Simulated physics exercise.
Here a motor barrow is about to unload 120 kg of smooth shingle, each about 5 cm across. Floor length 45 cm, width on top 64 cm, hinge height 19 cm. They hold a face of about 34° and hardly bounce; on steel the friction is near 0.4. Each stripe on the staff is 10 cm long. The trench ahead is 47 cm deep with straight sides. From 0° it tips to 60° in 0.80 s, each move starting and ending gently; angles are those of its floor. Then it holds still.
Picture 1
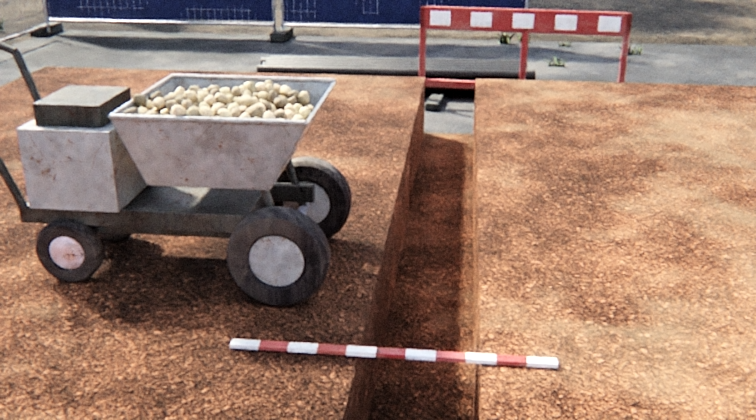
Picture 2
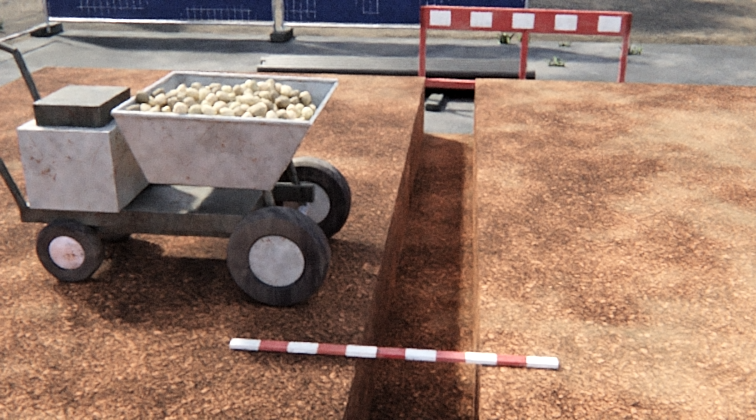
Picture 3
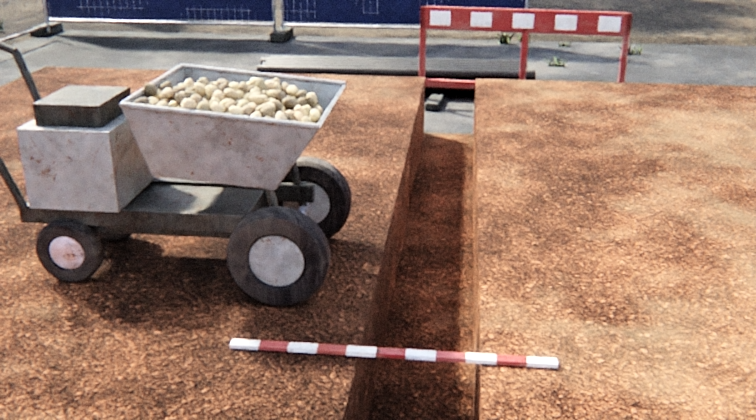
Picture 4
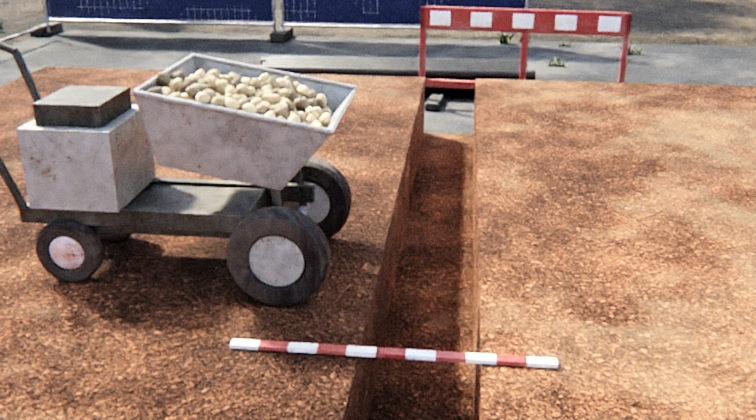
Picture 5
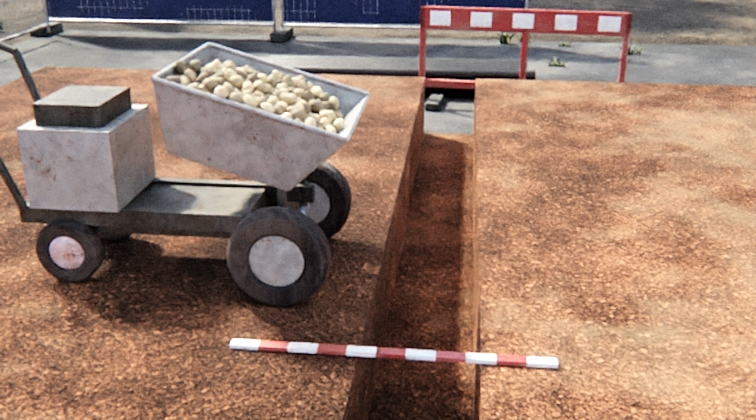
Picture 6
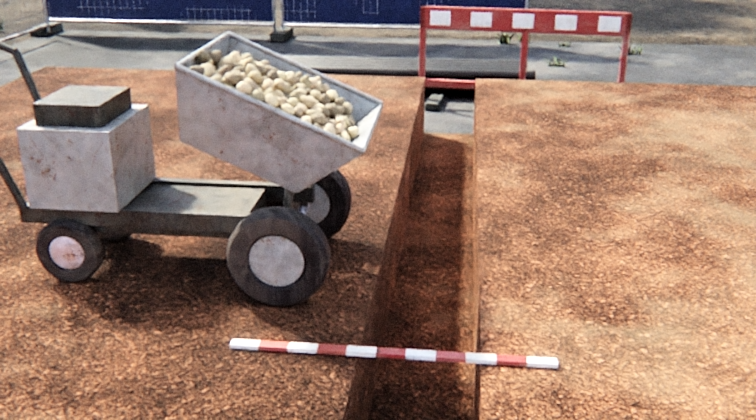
The metal skip on a small motor barrow, loaded with smooth pale stones, started level and slowly tilted down to the right toward a narrow trench, while the barrow itself stayed still.
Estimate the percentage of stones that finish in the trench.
Close to 36 in a hundred.
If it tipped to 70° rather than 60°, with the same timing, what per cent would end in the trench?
Then about 55 per cent.
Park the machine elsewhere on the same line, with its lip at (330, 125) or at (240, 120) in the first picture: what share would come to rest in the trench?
About 25 and 65 per cent.
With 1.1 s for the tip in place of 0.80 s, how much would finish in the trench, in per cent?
Then about 40 per cent.
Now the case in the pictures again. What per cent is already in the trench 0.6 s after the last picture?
About 15 per cent by then.
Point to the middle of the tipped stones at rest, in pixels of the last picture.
Near (469, 361).
Then, 0.3 s after the last picture the floor is at 51°, 100 % in the skip; the foremost stones are at (403, 171).
Then, 0.6 s after the last picture the floor is at 60°, 79 % in the skip, 15 % in the trench, 6 % past the trench; the foremost stones are at (511, 267).
Then, 0.9 s after the last picture the floor is at 60°, 49 % in the skip, 19 % in the trench, 32 % past the trench; the foremost stones are at (651, 289).
Then, 2.9 s after the last picture the floor is at 60°, 32 % in the skip, 36 % in the trench, 32 % past the trench; the foremost stones are past the picture's edge.
